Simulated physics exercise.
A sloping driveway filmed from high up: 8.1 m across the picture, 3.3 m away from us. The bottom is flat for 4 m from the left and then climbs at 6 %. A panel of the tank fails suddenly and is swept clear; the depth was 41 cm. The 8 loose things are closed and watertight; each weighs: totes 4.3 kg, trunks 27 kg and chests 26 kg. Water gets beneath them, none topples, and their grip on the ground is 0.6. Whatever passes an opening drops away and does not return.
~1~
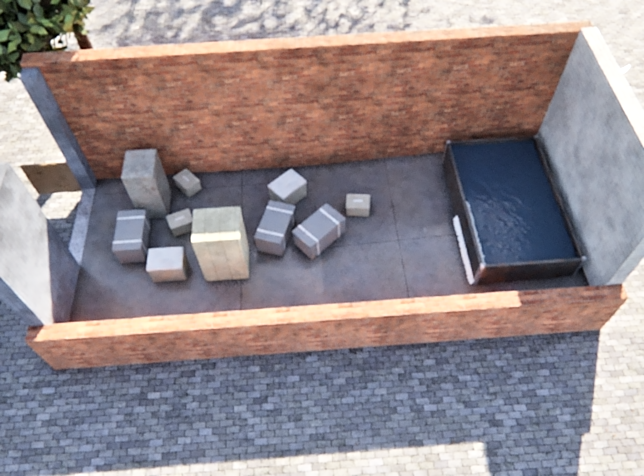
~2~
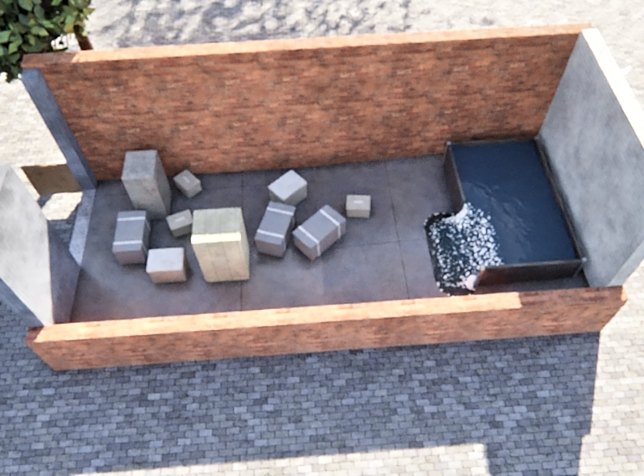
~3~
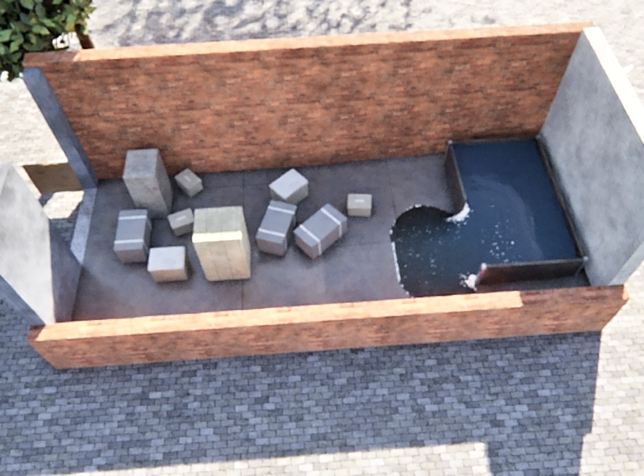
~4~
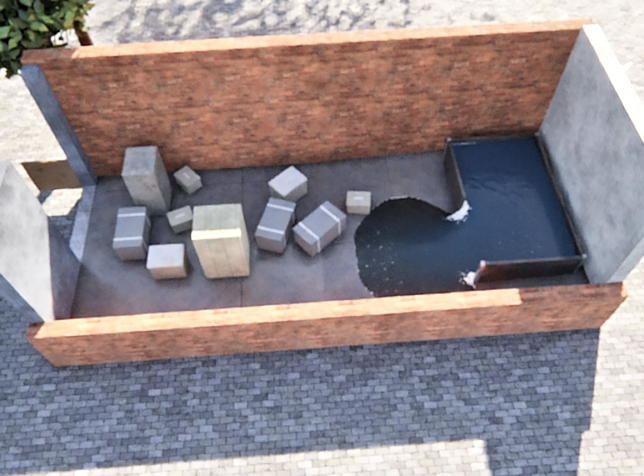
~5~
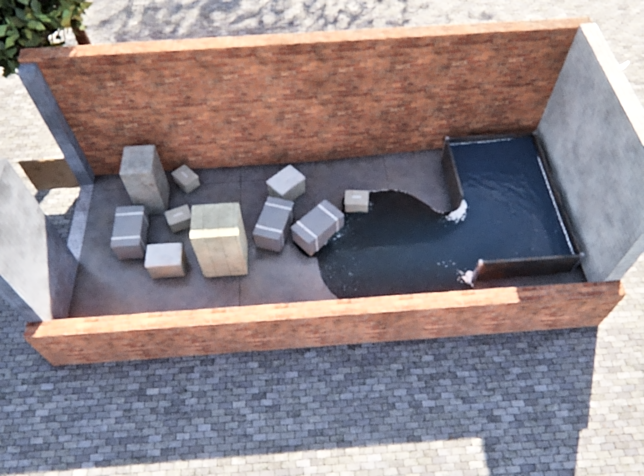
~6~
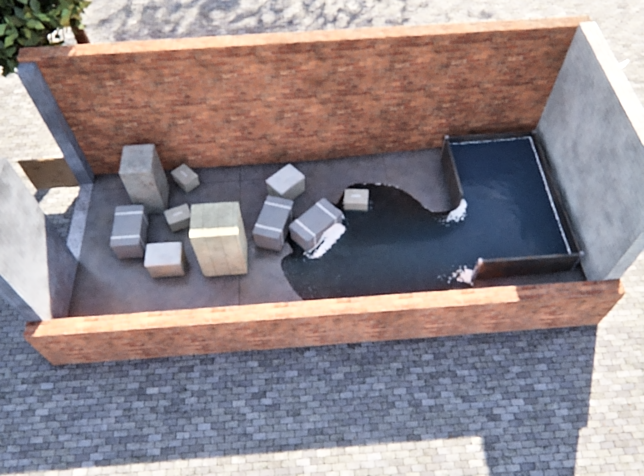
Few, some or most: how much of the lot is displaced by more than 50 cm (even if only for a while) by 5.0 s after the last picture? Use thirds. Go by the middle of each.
It is between one and two thirds.
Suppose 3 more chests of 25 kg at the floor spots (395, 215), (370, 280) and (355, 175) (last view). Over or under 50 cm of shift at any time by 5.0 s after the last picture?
In turn: Under, past it, less.
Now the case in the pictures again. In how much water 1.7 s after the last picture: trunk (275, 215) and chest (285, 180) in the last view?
Roughly 6 and 5 cm.
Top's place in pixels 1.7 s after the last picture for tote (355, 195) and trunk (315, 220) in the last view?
Near (322, 175) and (289, 201).
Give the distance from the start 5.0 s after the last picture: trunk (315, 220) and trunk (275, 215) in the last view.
In that order: 60 cm, 100 cm.
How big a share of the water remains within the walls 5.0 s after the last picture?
About 94 per cent.
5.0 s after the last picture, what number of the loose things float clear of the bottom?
4 of them.
Then, 0.4 s after the last picture 0 of 8 are over 50 cm from their spots; 0 afloat.
Then, 1.7 s after the last picture 3 of 8 are over 50 cm from their spots; 1 afloat.
Then, 3.2 s after the last picture 3 of 8 are over 50 cm from their spots; 0 afloat.
Then, 5.0 s after the last picture 4 of 8 are over 50 cm from their spots, and 4 have been at some point; 4 afloat.
